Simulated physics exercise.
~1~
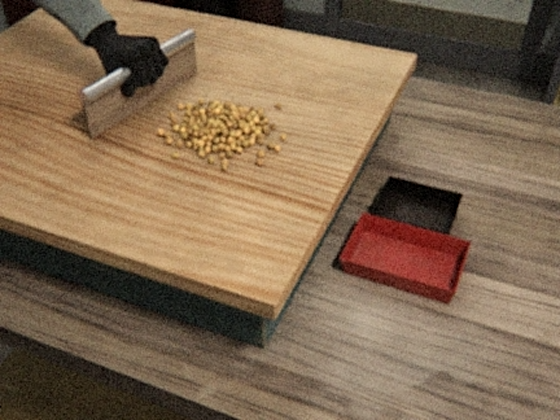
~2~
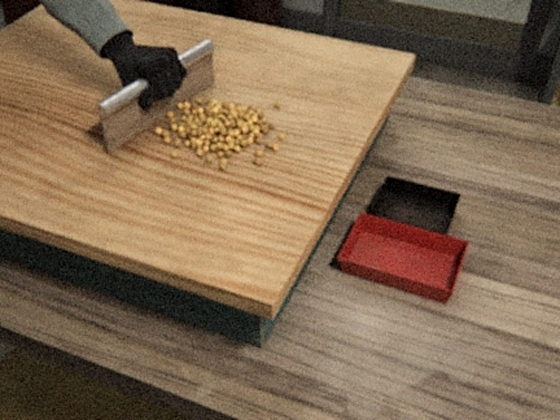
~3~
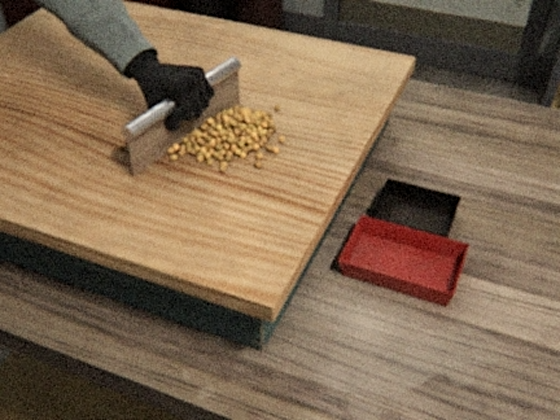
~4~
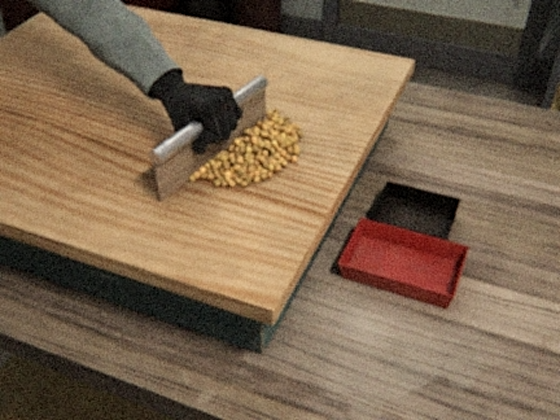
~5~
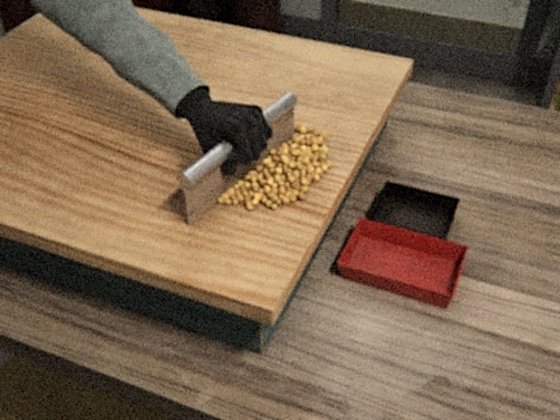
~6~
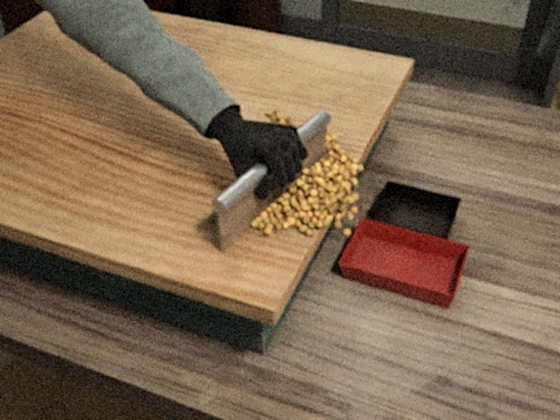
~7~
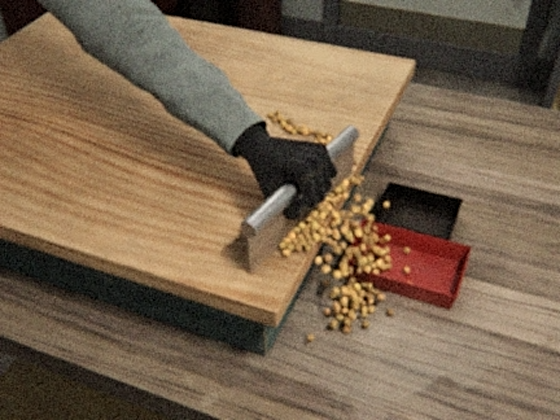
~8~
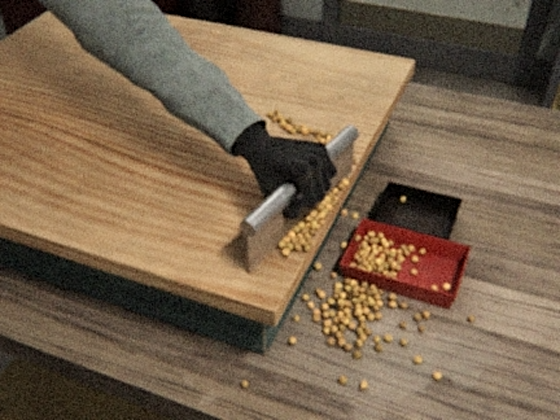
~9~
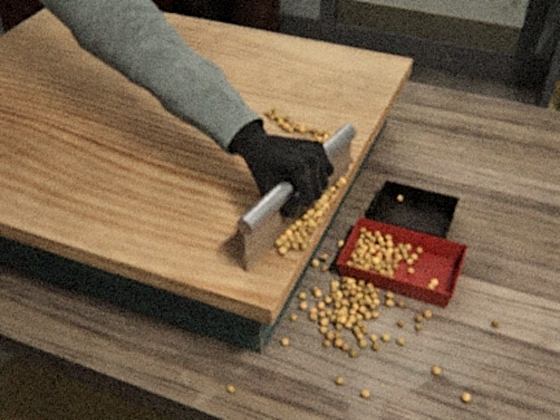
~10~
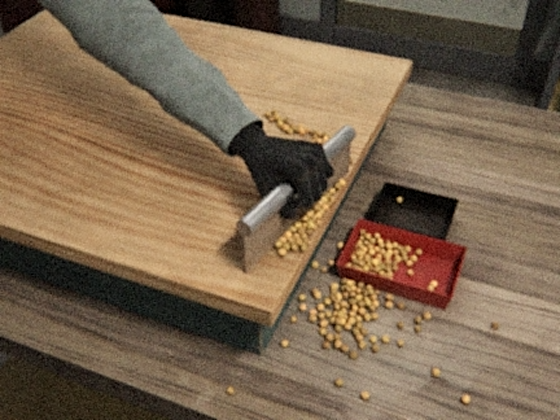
A black-gloved hand pushed a scraper across a wooden board, driving a pile of dried chickpeas right and toward the near edge, then stopped there as many spilled over, some landing in the red tin, more scattering on the surface below, others staying on the board.
